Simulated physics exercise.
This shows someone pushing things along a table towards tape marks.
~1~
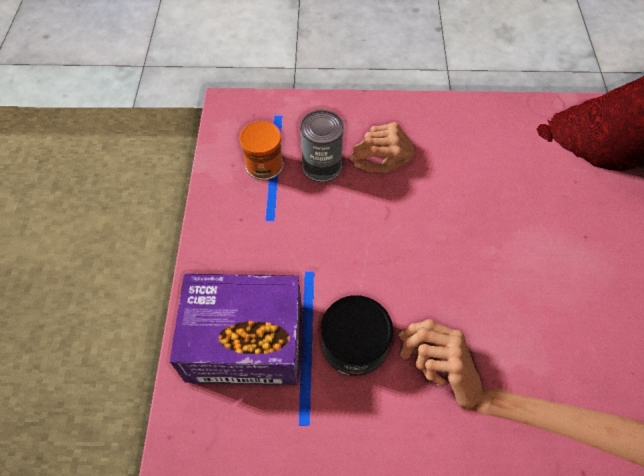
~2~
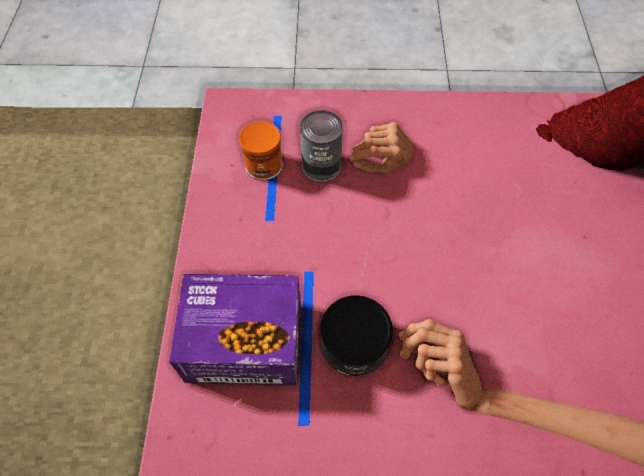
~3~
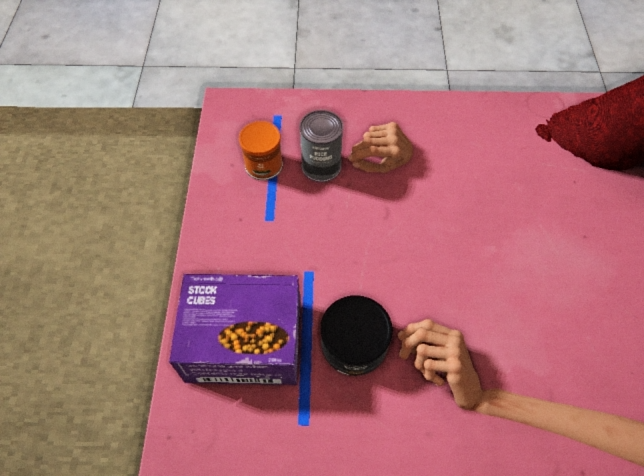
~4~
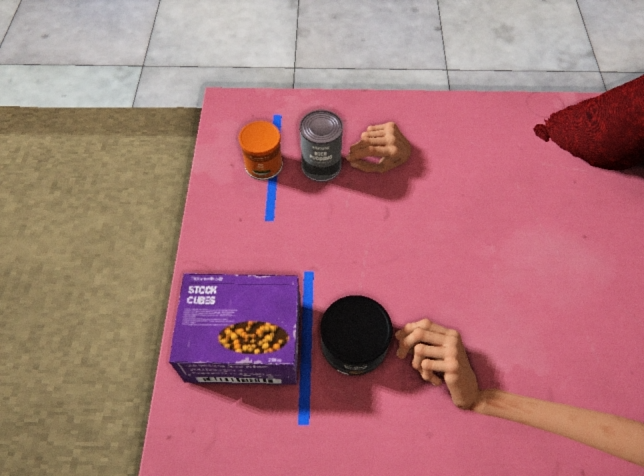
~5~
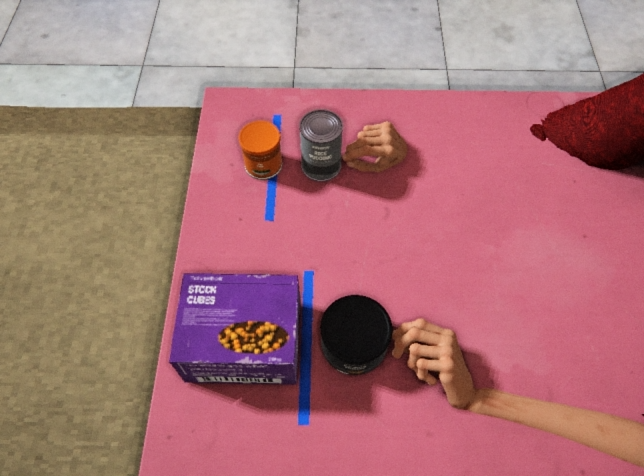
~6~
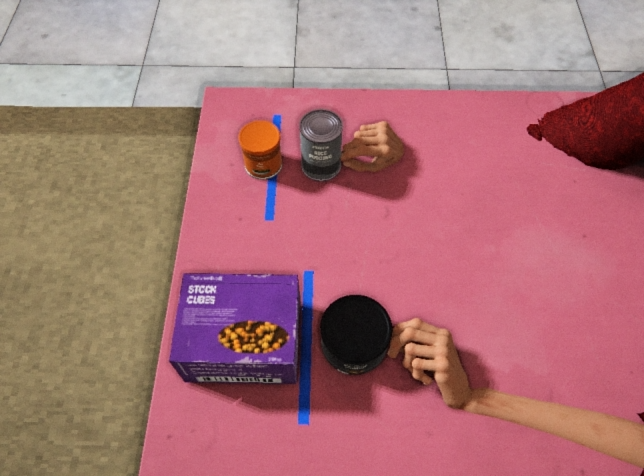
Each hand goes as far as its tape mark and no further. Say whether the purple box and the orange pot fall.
As it turns out, the purple box remains on top; the orange pot remains on top.
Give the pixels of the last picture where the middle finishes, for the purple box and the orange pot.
First (171, 328), then (206, 150).
Then, 0.74 s after the last picture, purple box moved a little near (224, 329); orange pot moved a little near (249, 150).
Then, 1.16 s after the last picture, purple box moved a little near (200, 328); orange pot moved about its own width near (230, 150).
Then, 1.48 s after the last picture, purple box moved a little near (183, 328); orange pot moved about its own width near (215, 150).
At rest, the purple box is still on the table, near (171, 328); the orange pot is still on the table, near (206, 150).
